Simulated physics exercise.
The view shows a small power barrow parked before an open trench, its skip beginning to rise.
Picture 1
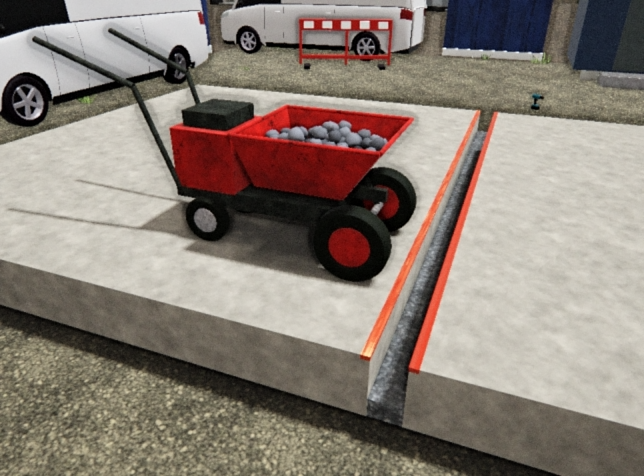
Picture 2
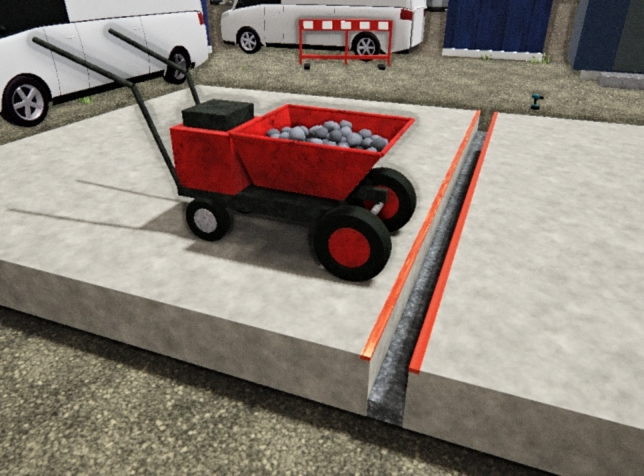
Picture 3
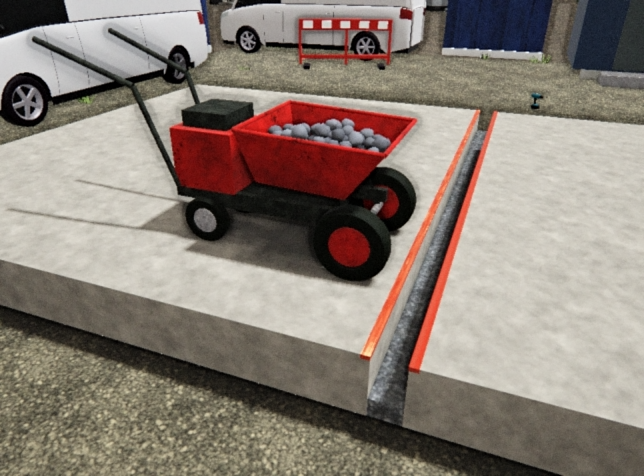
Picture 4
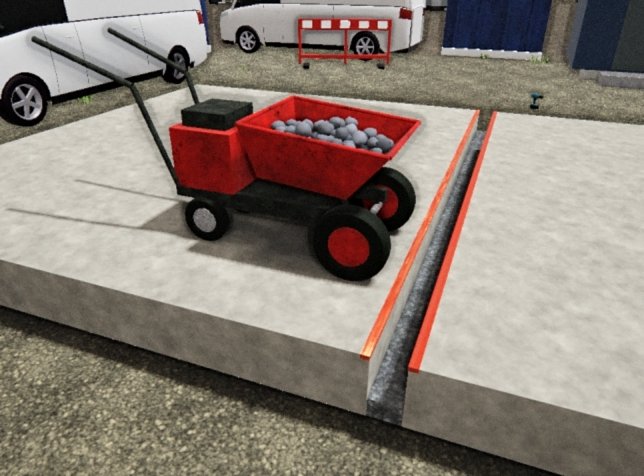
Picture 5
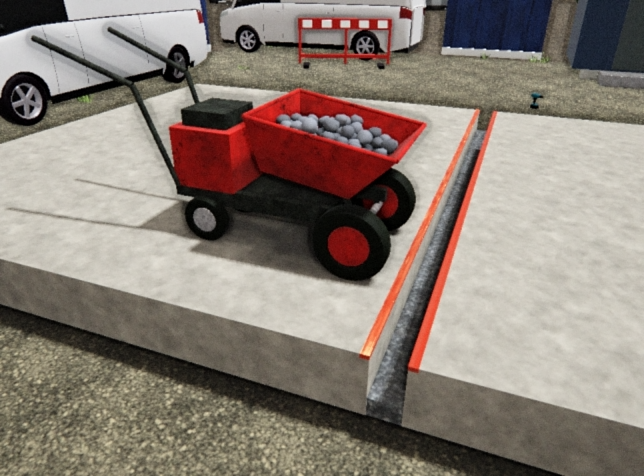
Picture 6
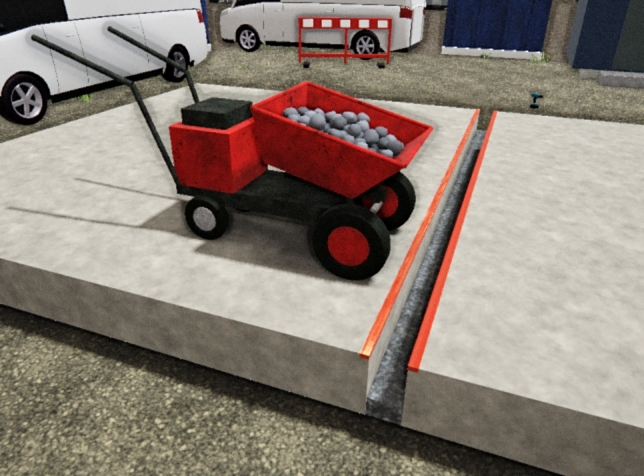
On a pale concrete slab edged by gravel, seen from slightly above and to one side by a still camera, white vehicles, a red-and-white barrier and blue containers stand in the background. A red power barrow with dark handles at the left and a skip of grey cobbles faces a narrow, orange-red-edged trench to its right. The barrow stays parked while its skip, level at first, slowly tilts a little toward the trench, the cobbles staying heaped inside.
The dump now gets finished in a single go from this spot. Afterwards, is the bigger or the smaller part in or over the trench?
The smaller part is.
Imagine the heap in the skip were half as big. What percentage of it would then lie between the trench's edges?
Close to 0 per cent.
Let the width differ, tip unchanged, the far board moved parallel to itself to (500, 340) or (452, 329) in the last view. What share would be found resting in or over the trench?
Respectively, 80 % and 10 %.
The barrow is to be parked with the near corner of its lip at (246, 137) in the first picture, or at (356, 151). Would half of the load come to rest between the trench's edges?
Try 1 - short of half; try 2 - short of half.
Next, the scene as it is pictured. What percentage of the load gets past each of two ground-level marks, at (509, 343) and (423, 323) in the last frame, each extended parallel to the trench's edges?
Close to 30 % and 90 %, in that order.
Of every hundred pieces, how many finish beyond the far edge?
About 90 per cent.
Soon, skip tipped steeply; all in the skip.
A while on, skip tipped right over; most in the skip; a small part beyond it; a stray few falling.
Towards the end, skip tipped right over; a small part in the skip; most beyond it.
Finally, skip tipped right over; a small part in the skip; none in or heaped over the trench; nearly all beyond it.
